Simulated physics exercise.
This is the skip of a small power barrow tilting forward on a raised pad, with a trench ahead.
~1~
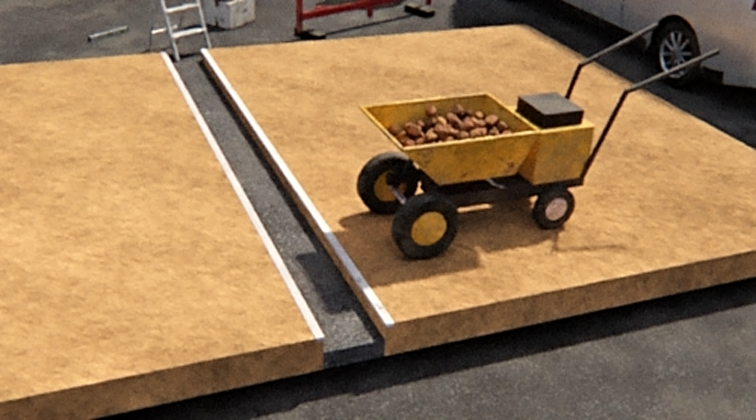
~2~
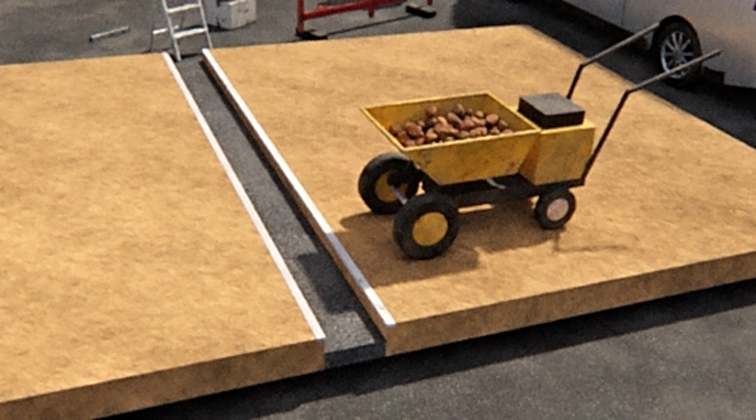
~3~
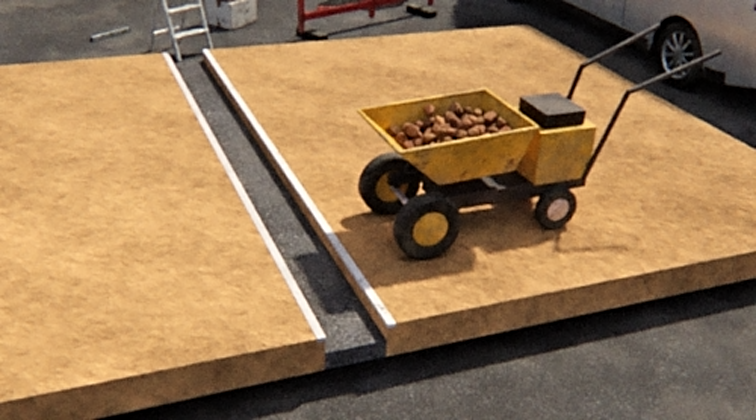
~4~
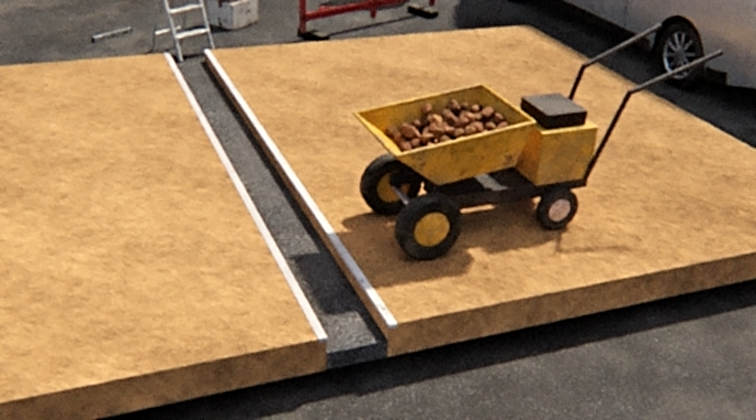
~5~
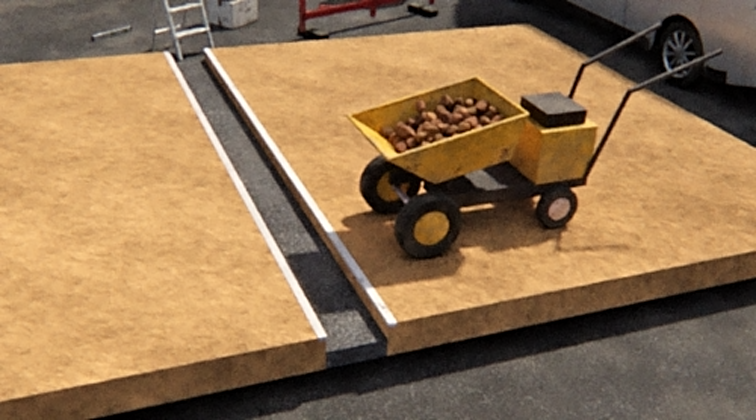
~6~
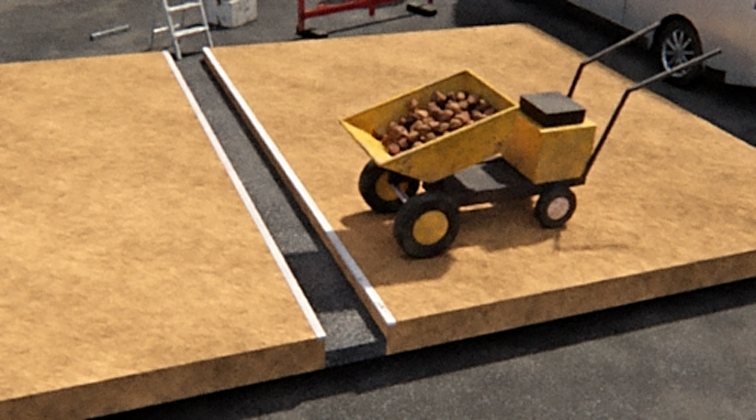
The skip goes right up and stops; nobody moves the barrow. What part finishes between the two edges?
The trench takes more than half.
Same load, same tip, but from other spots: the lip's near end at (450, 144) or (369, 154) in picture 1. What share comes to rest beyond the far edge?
In turn 0 and 80 in a hundred.
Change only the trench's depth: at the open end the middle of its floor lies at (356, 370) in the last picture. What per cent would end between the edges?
Close to 80 per cent.
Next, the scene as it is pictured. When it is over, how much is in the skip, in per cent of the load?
About 0 per cent.
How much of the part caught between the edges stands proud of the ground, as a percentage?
It comes to 25 per cent or so.
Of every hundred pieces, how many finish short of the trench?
It comes to 0 per cent or so.
Soon, skip tipped steeply; all in the skip.
A while on, skip tipped steeply; most in the skip; about a quarter in or heaped over the trench; a stray few falling.
Towards the end, skip tipped right over; a small part in the skip; most in or heaped over the trench; about a quarter beyond it.
Finally, skip tipped right over; most in or heaped over the trench; about a quarter beyond it.
